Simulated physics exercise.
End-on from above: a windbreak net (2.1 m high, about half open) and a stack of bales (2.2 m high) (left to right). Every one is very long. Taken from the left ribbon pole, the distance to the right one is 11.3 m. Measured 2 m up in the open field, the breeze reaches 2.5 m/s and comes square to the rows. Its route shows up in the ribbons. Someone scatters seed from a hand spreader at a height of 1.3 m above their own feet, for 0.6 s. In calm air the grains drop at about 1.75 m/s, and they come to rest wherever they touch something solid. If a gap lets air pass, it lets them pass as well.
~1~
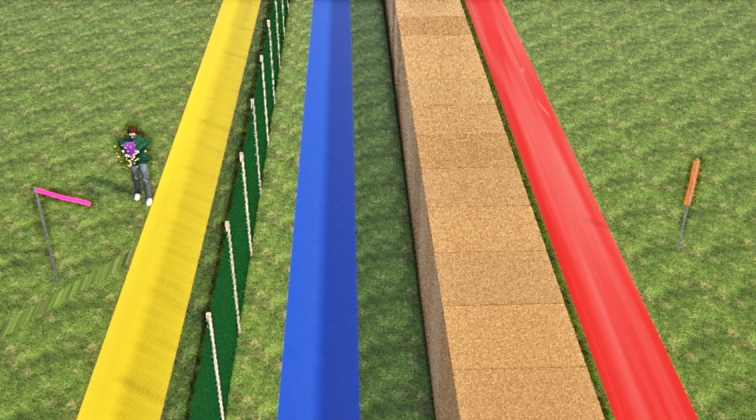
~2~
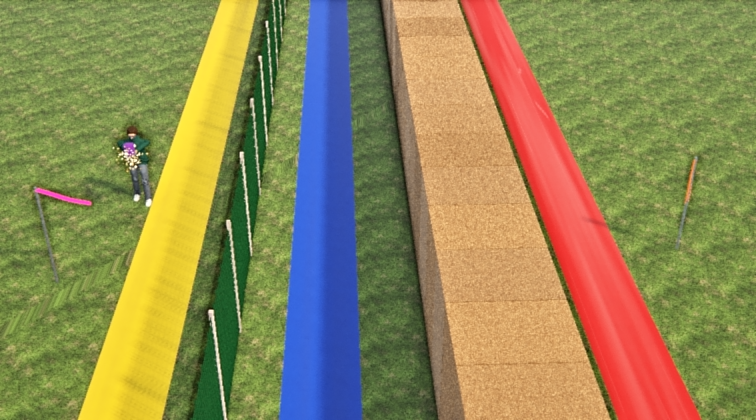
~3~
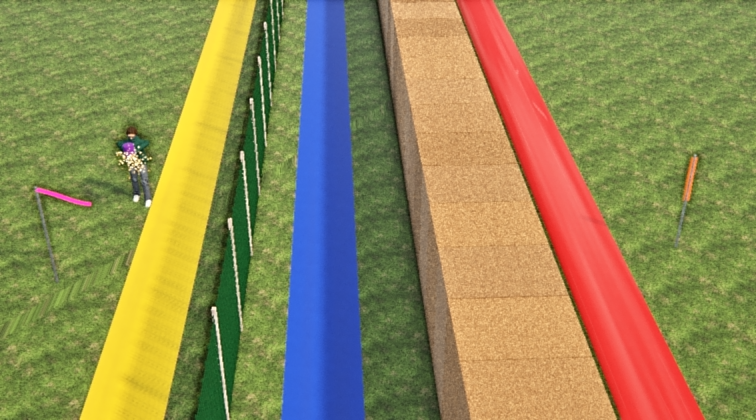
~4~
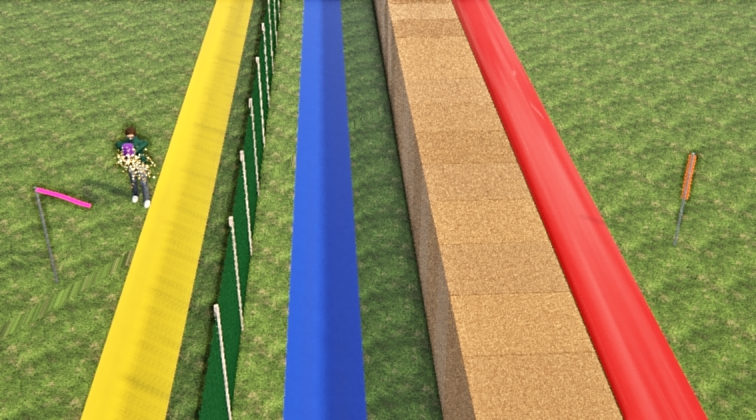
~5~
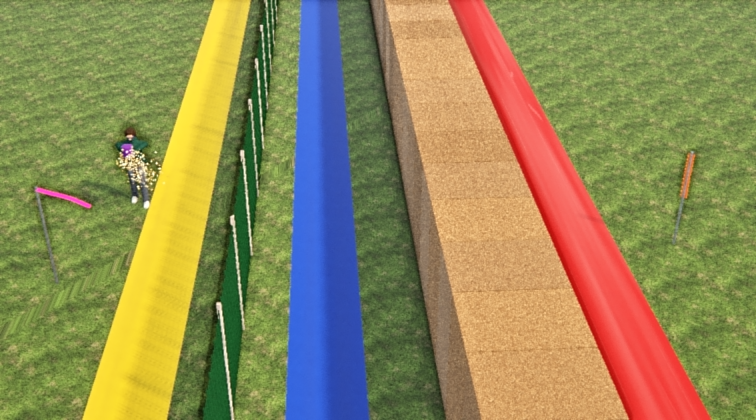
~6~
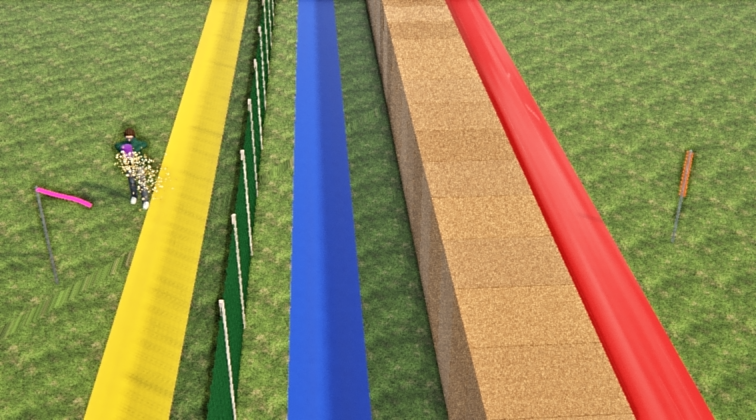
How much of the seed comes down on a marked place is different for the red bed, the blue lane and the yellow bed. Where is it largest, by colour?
The yellow one gets the largest share.
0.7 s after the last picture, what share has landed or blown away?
Around 45 in a hundred.
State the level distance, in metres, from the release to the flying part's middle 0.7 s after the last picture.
1.0 m.
Then, 0.7 s after the last picture, 46 % is no longer flying here, and 45 % lies on the yellow bed, 0 % on the red bed and 0 % on the blue lane; the middle of what still flies is 0.4 m above the low ground, near (177, 199).
Then, 1.5 s after the last picture, 97 % is no longer flying here, and 86 % lies on the yellow bed, 0 % on the red bed and 0 % on the blue lane.
Then, 3.0 s after the last picture, 100 % is no longer flying here, and 86 % lies on the yellow bed, 0 % on the red bed and 0 % on the blue lane.
Then, 7.5 s after the last picture, 100 % is no longer flying here, and 86 % lies on the yellow bed, 0 % on the red bed and 0 % on the blue lane.
Then, 44.5 s after the last picture, 100 % is no longer flying here, and 86 % lies on the yellow bed, 0 % on the red bed and 0 % on the blue lane.
